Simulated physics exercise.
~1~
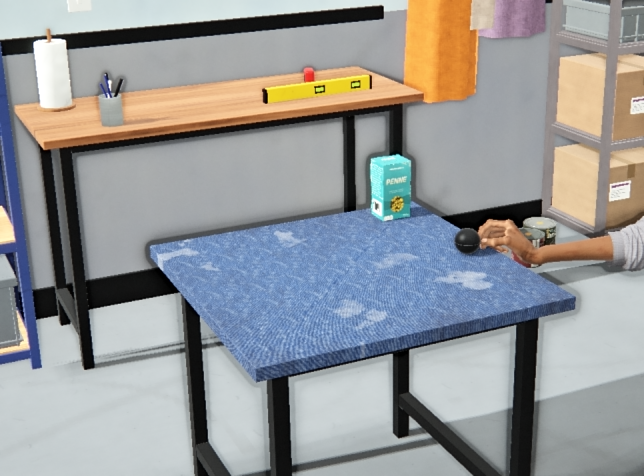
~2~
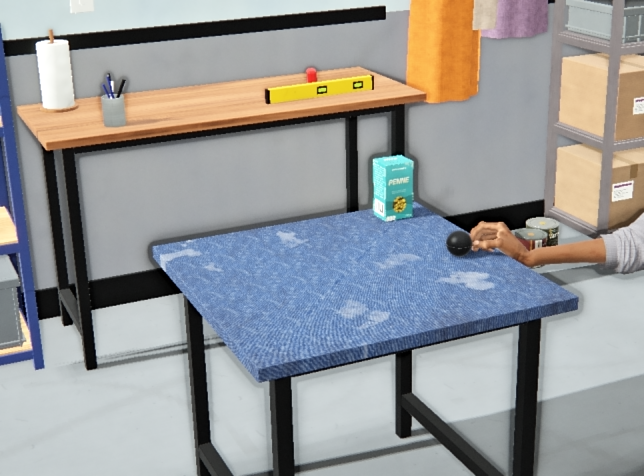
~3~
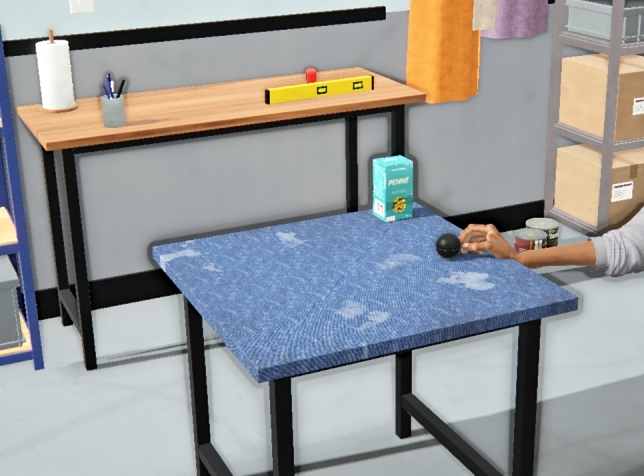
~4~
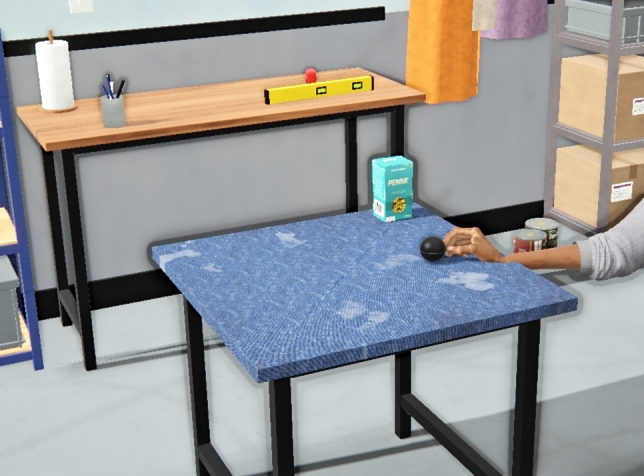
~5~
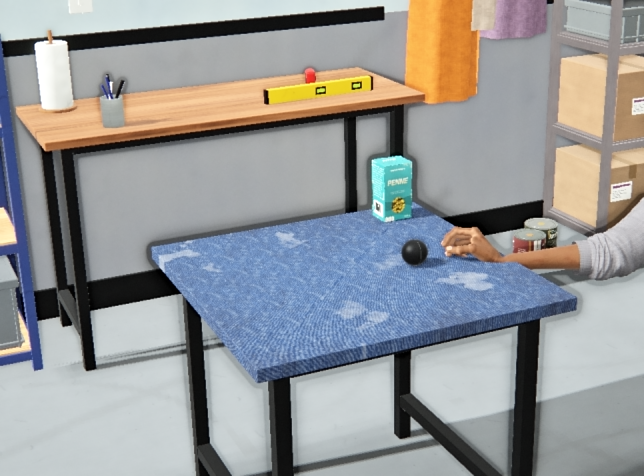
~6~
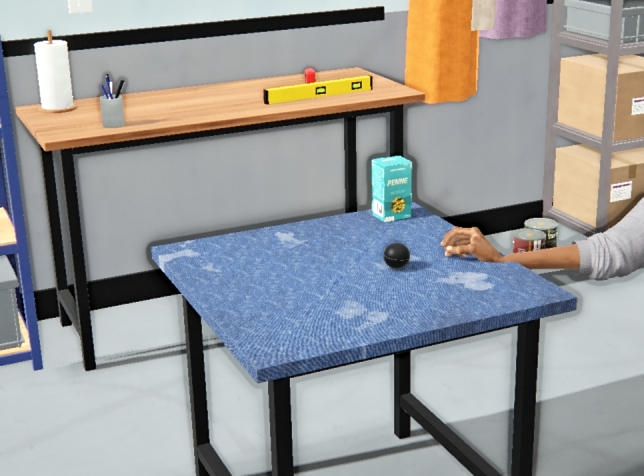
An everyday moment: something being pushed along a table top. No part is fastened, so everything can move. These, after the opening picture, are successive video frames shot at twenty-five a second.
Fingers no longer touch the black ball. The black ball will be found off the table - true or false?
True.
Then, 0.30 s later than the last frame, black ball moved well along near (263, 282).
Then, 0.70 s later than the last frame, black ball now off the table.
When it is over, off the table, black ball.
